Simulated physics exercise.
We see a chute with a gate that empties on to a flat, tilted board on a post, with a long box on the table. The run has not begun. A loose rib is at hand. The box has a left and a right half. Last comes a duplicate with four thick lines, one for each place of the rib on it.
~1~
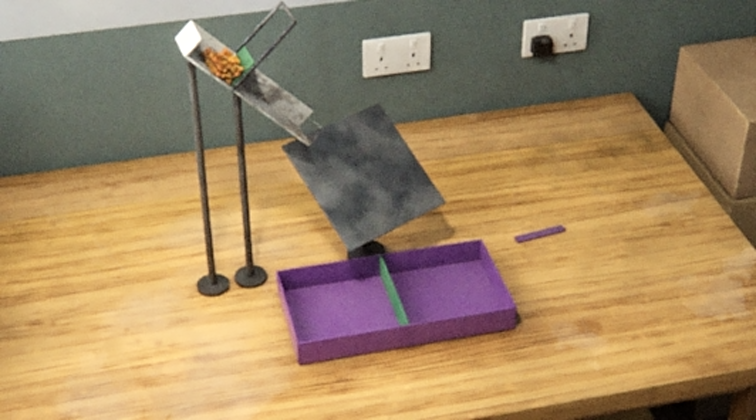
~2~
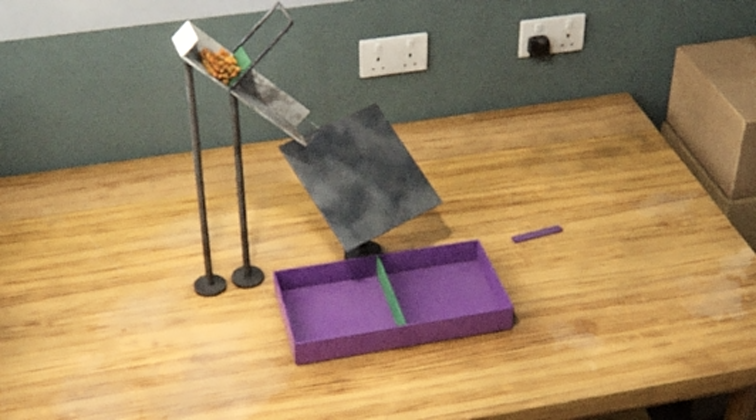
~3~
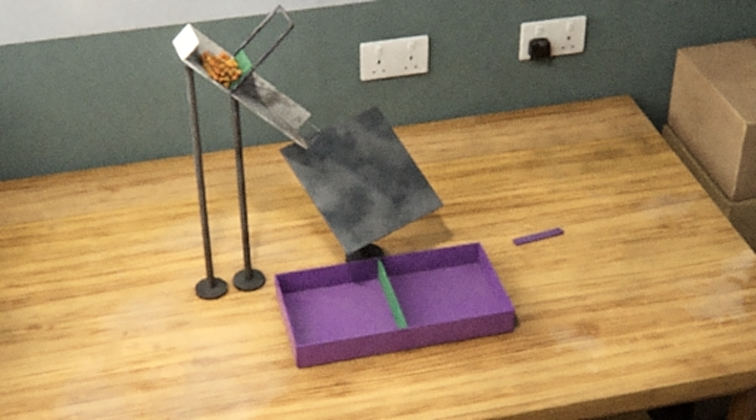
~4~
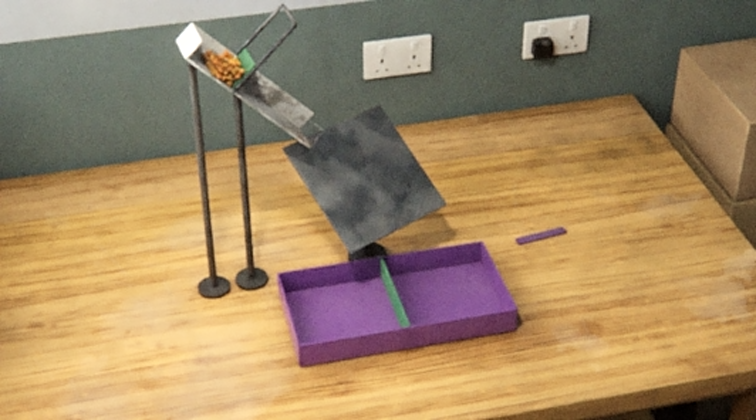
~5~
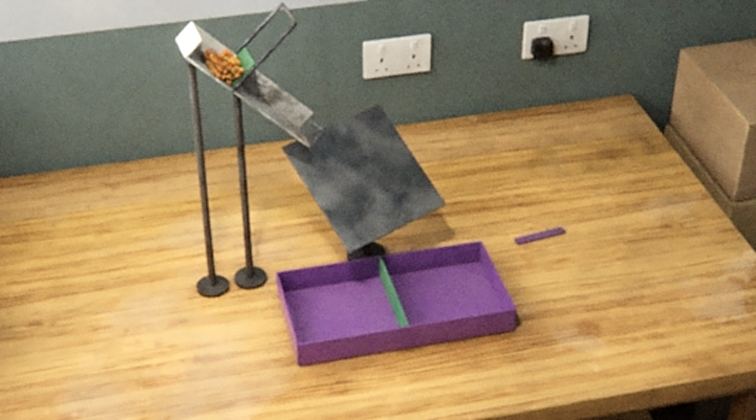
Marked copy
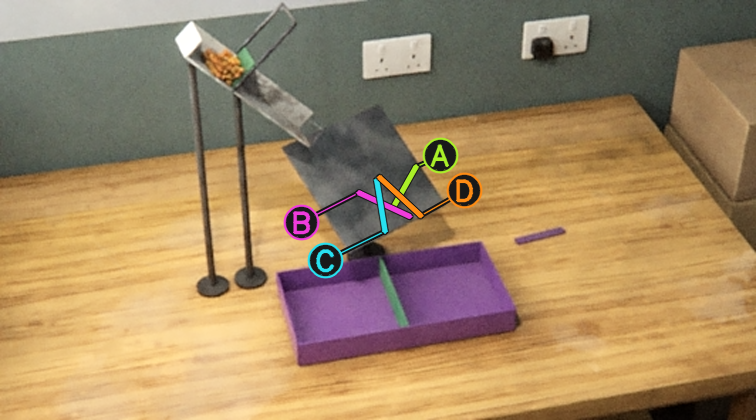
On a wooden table against a grey-green wall with white sockets, seen from above at an angle, a small chute set-up stands beside a cardboard box. Orange-brown chickpeas sit behind a green gate in a raised metal chute at left, above a tilted dark board, a purple box with a green divider, and a loose purple strip. Nothing moves except the camera, which jitters slightly.
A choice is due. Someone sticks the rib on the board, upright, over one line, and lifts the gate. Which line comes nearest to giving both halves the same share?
C works best here.
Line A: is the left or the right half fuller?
Right.
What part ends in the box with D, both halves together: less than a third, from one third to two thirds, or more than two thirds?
More than two thirds.
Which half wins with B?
Right.
On the marked copy, line A from (416, 166) to (393, 206); line B from (358, 192) to (409, 216); line C from (376, 180) to (385, 231); line D from (379, 177) to (420, 215).
Choosing A, of what is caught, just a few in the left half, almost all in the right.
Choosing B, of what is caught, about a tenth in the left half, almost all in the right.
Choosing C, of what is caught, roughly two thirds in the left half, roughly a third in the right.
Choosing D, of what is caught, just a few in the left half, almost all in the right.
